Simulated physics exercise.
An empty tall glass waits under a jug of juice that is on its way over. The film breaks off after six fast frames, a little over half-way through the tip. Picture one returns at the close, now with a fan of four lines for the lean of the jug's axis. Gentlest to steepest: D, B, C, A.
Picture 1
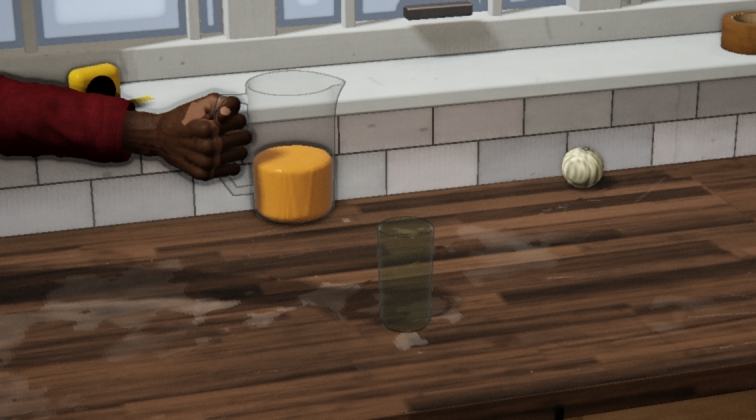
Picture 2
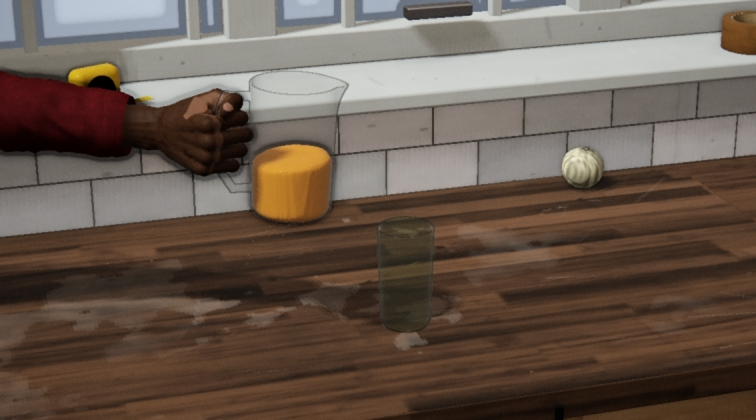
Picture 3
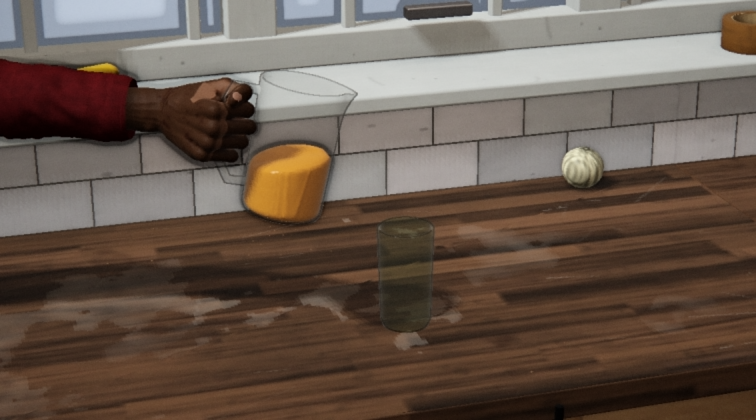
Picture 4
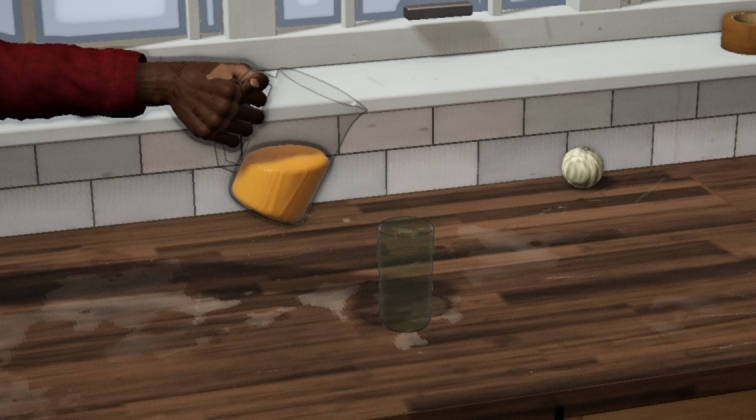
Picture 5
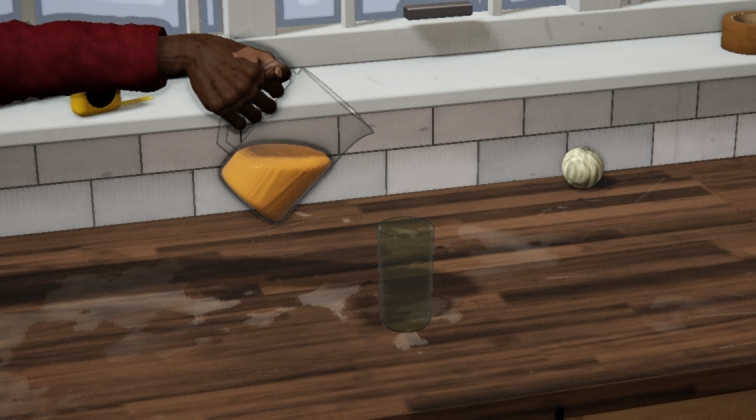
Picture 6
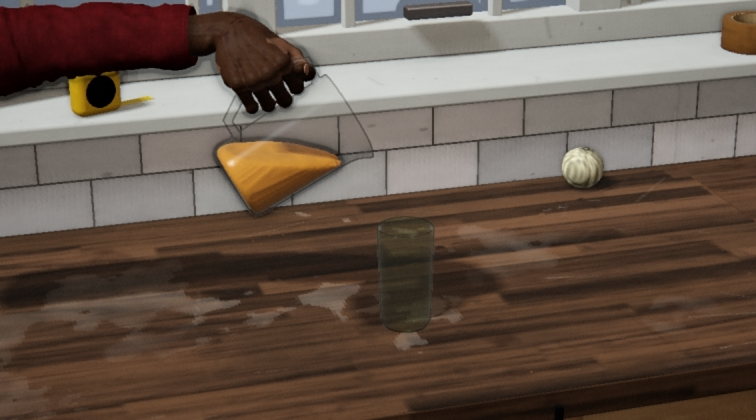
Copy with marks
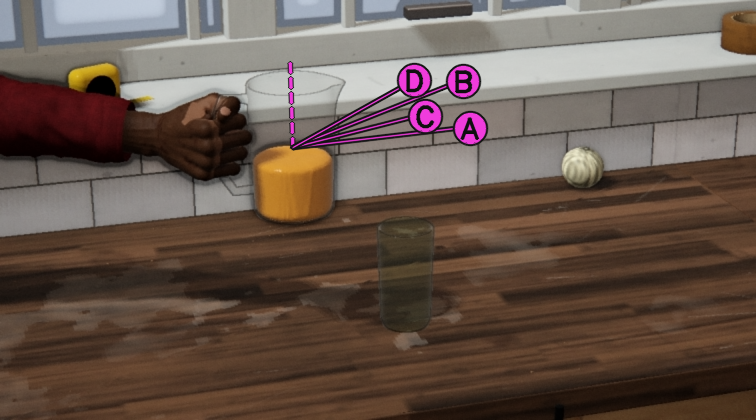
A hand in a red sleeve grips a clear jug of orange juice at the left of a brown wooden counter, seen from slightly above by a still camera. An empty tall glass stands near the centre, with a pale ridged ball to the right and a yellow object on the white ledge behind. The hand rises slightly rightward, tilting the jug slowly, then steeply, toward the right.
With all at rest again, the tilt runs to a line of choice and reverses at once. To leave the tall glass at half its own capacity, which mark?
Choose C.
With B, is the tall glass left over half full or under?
Under.
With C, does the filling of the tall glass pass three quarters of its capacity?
No.
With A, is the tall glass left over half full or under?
Over half.
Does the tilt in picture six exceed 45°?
Yes, it does.
On the marked copy, A at (453, 128); B at (446, 86); C at (408, 118); D at (399, 88).
With A, the tall glass ends with about 74 % of what it can hold; 4 % of the juice is spilt.
With B, the tall glass ends with about 28 % of what it can hold.
With C, the tall glass ends with about 52 % of what it can hold.
With D, the tall glass ends with about 9 % of what it can hold.
